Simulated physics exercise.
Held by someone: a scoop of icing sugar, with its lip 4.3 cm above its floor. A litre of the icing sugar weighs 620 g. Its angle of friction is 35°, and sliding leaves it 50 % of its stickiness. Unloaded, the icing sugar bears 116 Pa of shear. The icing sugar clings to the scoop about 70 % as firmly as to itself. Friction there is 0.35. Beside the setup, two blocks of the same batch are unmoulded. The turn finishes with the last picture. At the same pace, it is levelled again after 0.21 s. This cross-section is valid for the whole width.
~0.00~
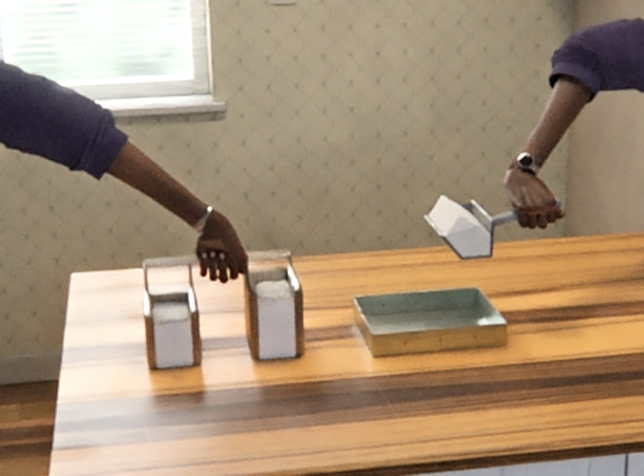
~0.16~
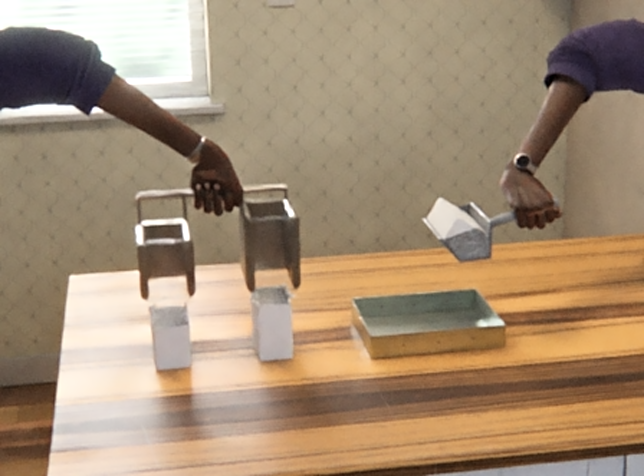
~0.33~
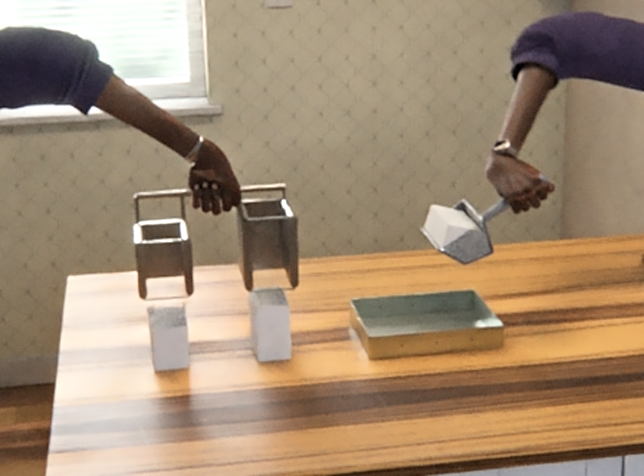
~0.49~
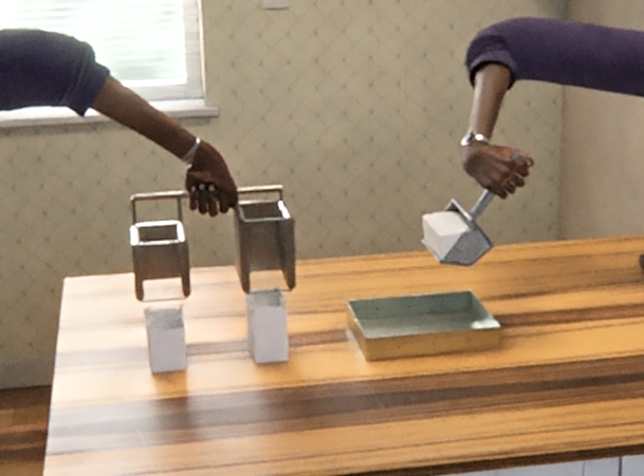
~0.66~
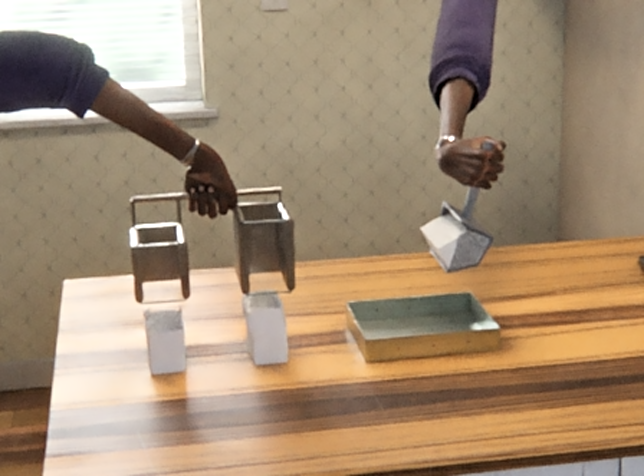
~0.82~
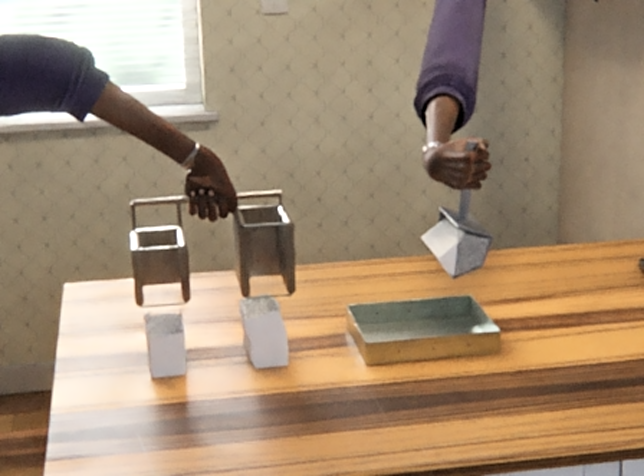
In a room with patterned wallpaper, a hand lifted two linked metal moulds off white blocks on a wooden table, while another hand steadily tilted a scoop of icing sugar above a shallow tray.
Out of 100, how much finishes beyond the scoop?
Near 40 out of 100.
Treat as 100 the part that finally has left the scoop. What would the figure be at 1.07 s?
Around 80 per cent.
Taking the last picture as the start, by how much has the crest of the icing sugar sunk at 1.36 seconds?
0.0 cm.
After 1.07 s, the scoop is at 70 degrees and 30 % has left it.
After 1.36 s, the scoop is at 39 degrees and 40 % has left it.
After 1.66 s, the scoop is at 3 degrees and 40 % has left it.
After 1.95 s, the scoop is at 0 degrees and 40 % has left it.
After 2.05 s, the scoop is at 0 degrees and 40 % has left it.
